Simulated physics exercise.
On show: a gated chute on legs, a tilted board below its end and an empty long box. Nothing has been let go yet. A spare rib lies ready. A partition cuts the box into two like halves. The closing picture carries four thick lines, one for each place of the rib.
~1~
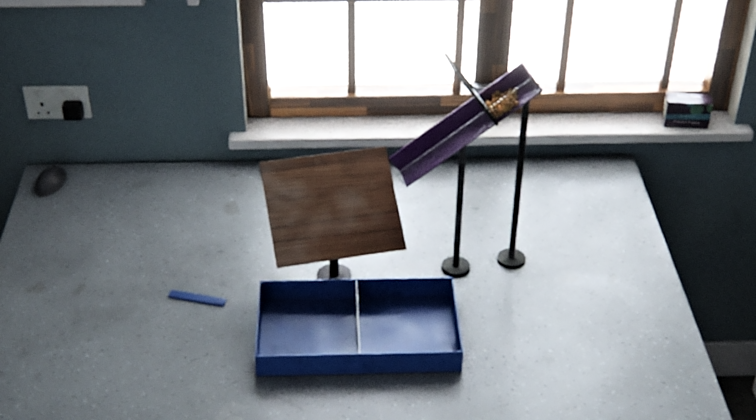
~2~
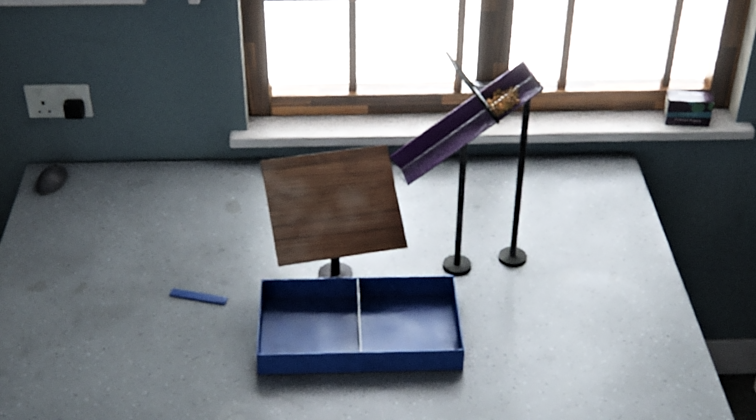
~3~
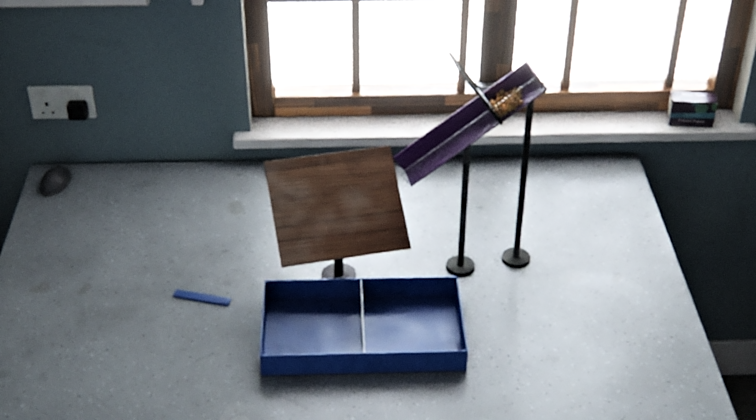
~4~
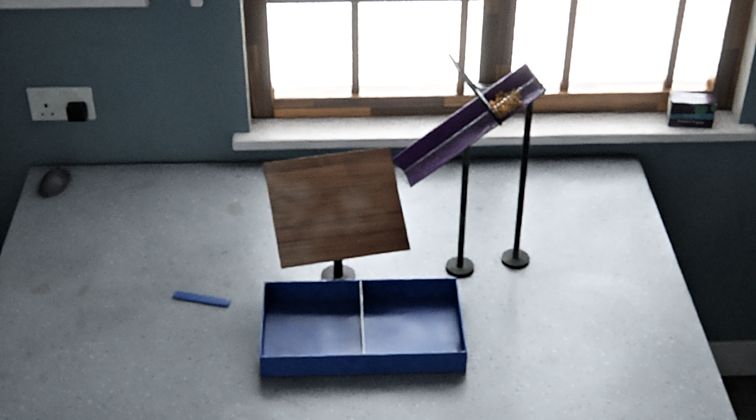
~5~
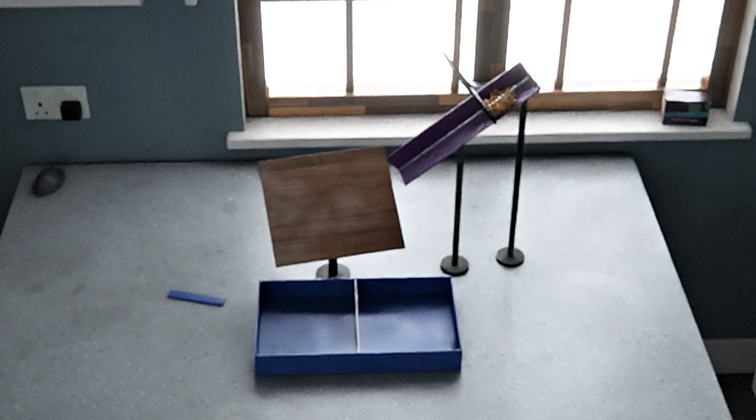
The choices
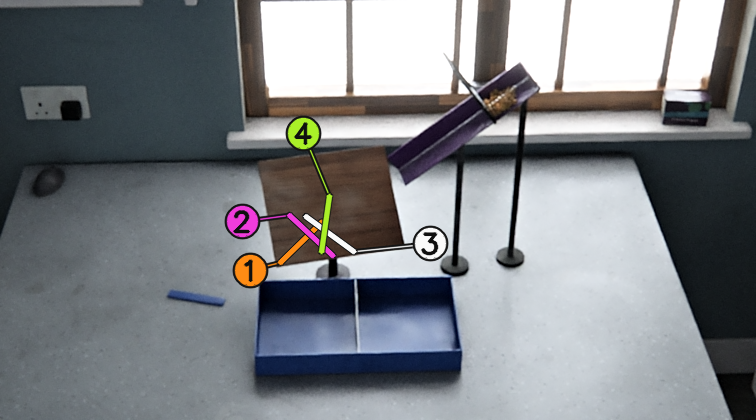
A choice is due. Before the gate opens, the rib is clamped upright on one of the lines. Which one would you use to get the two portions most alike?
Best: 2.
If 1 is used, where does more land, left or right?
The left half.
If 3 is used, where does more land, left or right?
Right.
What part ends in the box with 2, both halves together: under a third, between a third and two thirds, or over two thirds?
It is over two thirds.
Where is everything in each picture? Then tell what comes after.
The first picture shows load behind the gate near (498, 105), round wooden beads; lip of the chute near (403, 179), sloping gently.
The second picture shows middle of the board near (334, 204), tilted fairly steeply; middle of its low edge near (344, 257); of its high edge near (324, 153).
The third picture shows front corners of the box near (260, 355) and (467, 350); front end of its middle wall near (364, 353); gate still shut near (483, 97).
The fourth picture shows middle of the load near (502, 105); lip near (407, 179).
The fifth picture shows middle of the load near (496, 103); lip near (402, 178).
On the marked copy, line 1 from (321, 222) to (280, 262); line 2 from (289, 215) to (332, 255); line 3 from (305, 216) to (354, 251); line 4 from (329, 196) to (321, 251).
Choosing 1, of what is caught, the whole lot in the left half, none at all in the right.
Choosing 2, of what is caught, close to two thirds in the left half, close to a third in the right.
Choosing 3, of what is caught, a small share in the left half, the bulk in the right.
Choosing 4, of what is caught, all but a few in the left half, only a few in the right.
